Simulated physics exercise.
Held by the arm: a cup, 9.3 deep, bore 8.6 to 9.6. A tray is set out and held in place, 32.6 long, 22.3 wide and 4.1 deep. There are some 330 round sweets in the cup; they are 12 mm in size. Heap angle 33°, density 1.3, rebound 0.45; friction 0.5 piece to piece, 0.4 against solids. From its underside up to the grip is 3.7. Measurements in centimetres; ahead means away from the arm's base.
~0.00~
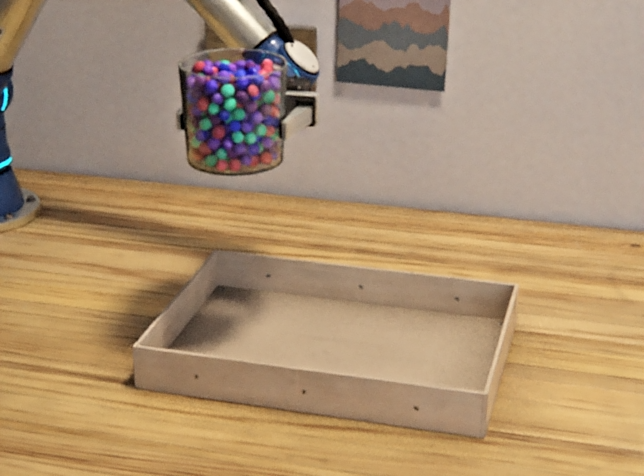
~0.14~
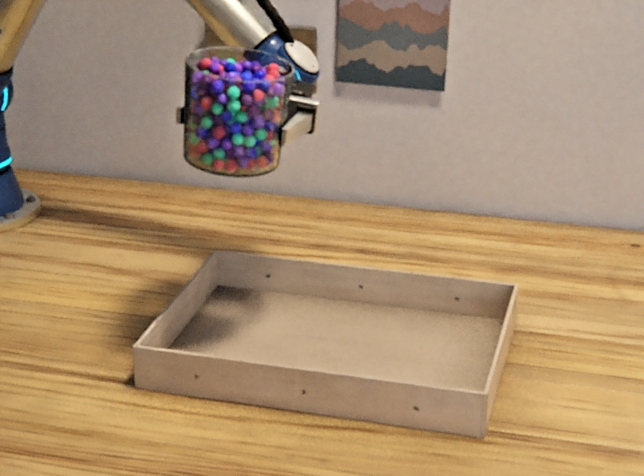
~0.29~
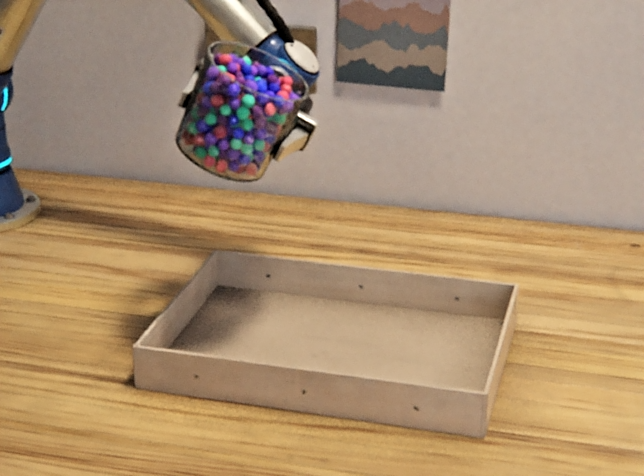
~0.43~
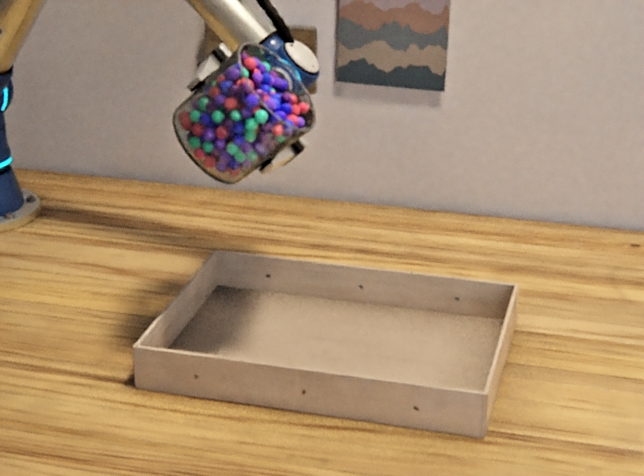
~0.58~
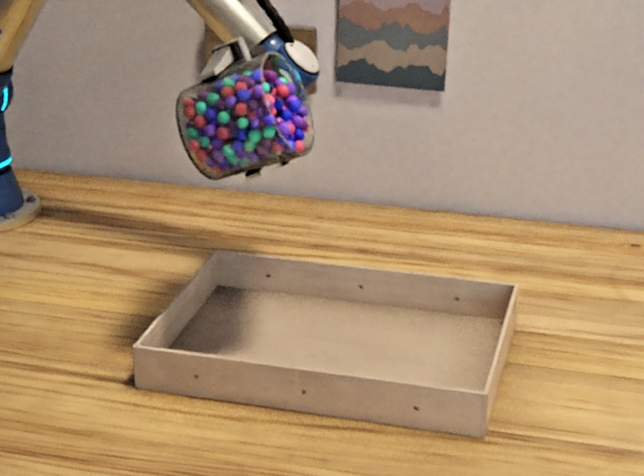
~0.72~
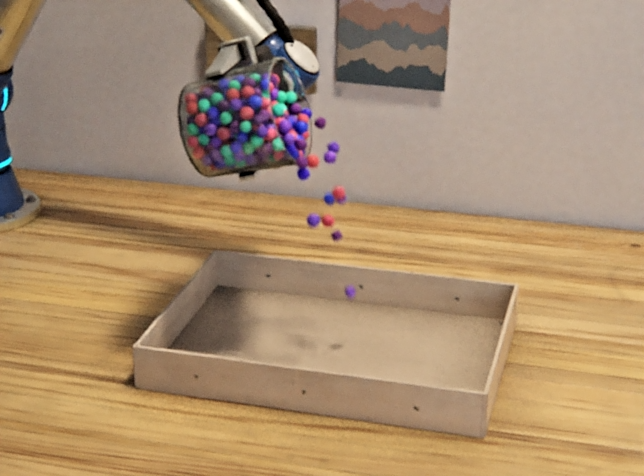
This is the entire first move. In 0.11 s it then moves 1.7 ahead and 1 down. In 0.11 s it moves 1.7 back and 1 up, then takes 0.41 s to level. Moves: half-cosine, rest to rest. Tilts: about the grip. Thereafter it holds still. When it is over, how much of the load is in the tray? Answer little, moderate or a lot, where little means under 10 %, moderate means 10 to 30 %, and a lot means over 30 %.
Moderate.
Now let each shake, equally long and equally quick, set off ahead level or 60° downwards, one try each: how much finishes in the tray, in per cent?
It comes to around 25 per cent on the first try and around 10 per cent on the second.
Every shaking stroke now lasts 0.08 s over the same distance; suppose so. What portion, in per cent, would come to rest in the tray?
20 %.
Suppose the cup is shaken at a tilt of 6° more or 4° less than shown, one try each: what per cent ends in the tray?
30 and 10 percent.
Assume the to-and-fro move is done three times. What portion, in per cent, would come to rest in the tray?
About 30 per cent in that case.
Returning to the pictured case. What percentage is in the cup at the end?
Roughly 85 percent.
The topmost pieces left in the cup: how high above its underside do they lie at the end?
About 9.5 cm.
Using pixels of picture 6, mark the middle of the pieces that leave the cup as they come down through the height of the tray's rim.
Roughly at (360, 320).
After 0.97 s, tilted 72° forward, highest piece 27 above the table; 288 in the cup, 20 in the tray, 19 in flight or on a rim.
After 1.22 s, tilted 16° forward, highest piece 29 above the table; 271 in the cup, 51 in the tray, 5 in flight or on a rim.
After 1.55 s, level, highest piece 29 above the table; 271 in the cup, 56 in the tray.
After 2.60 s, level, highest piece 29 above the table; 271 in the cup, 56 in the tray.
At rest, 271 in the cup, 56 in the tray. That is 17 % in the tray.
